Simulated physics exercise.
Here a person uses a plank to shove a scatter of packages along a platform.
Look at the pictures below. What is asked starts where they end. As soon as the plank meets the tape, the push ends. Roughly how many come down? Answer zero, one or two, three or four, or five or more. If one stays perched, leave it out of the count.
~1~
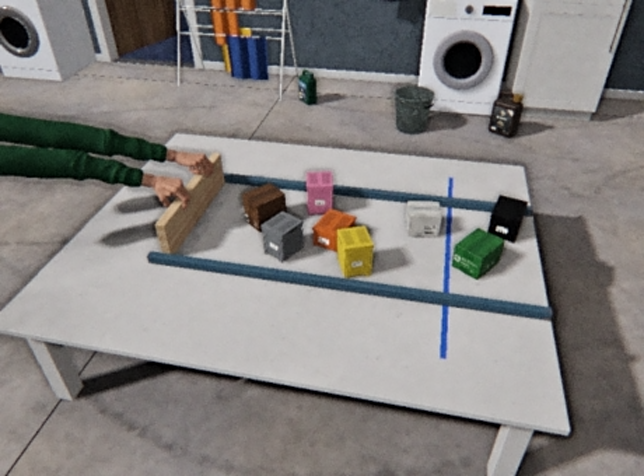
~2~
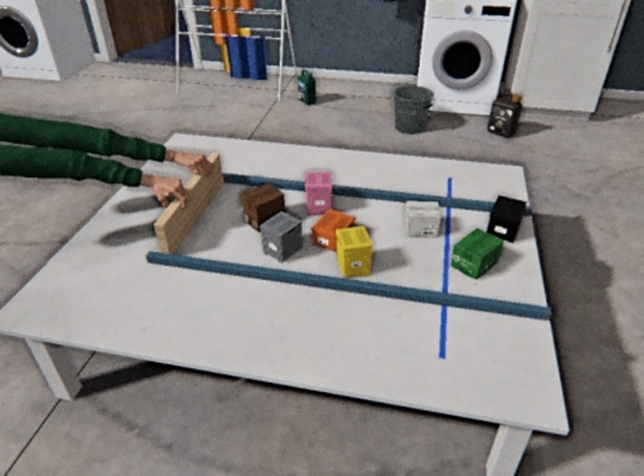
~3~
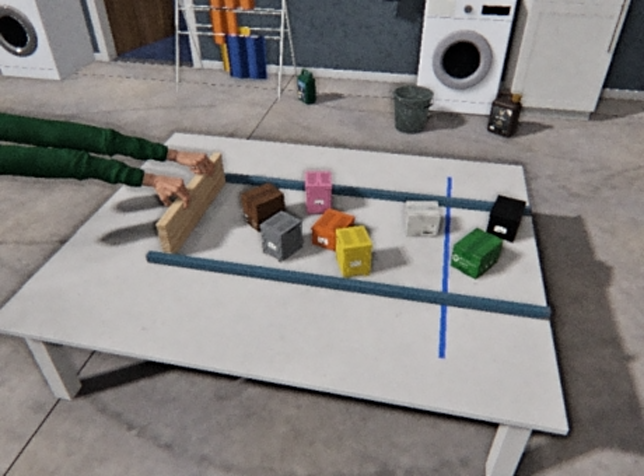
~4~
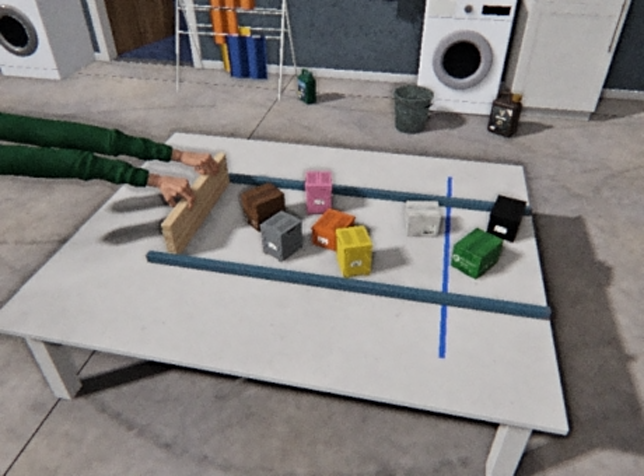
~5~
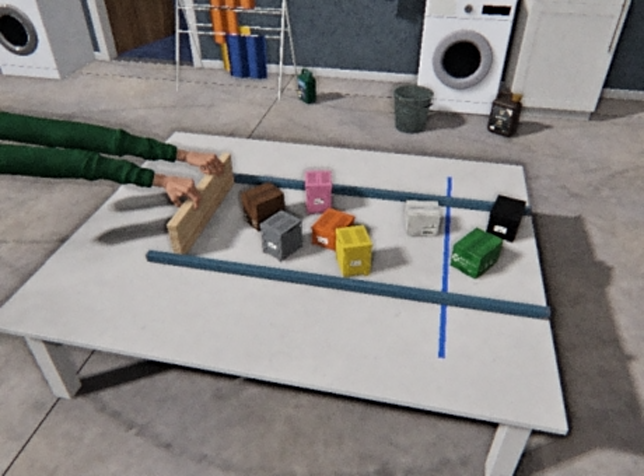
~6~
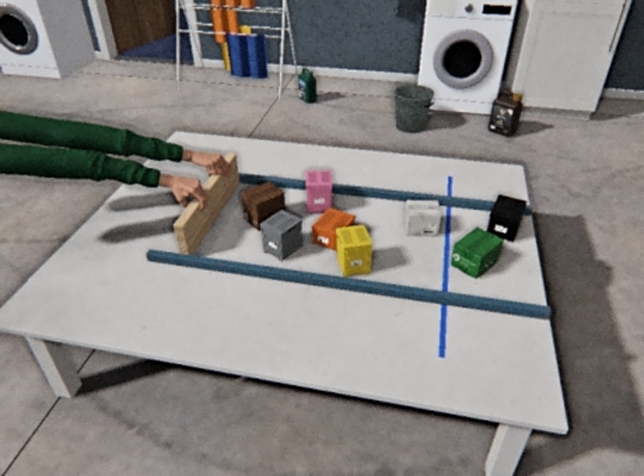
Zero.
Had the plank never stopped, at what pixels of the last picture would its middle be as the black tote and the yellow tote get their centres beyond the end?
(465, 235) and (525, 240), more or less.
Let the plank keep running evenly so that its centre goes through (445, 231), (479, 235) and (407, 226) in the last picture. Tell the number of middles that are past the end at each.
Taking the three positions in turn, the counts come to 0, 2 and 0.
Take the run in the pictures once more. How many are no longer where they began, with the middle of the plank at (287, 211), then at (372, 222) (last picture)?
So 2, and at the other place 6.
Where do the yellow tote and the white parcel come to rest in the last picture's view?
Yellow tote: About (465, 275); white parcel: About (490, 217).
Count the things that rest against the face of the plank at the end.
4.
Early on, none off yet; black tote at rest near (506, 218); green box at rest near (477, 253); white parcel at rest near (422, 218).
A while later, none off yet; black tote at rest near (506, 218); green box at rest near (477, 253); white parcel travelled a little near (439, 218).
Finally, the number that fall off is zero.
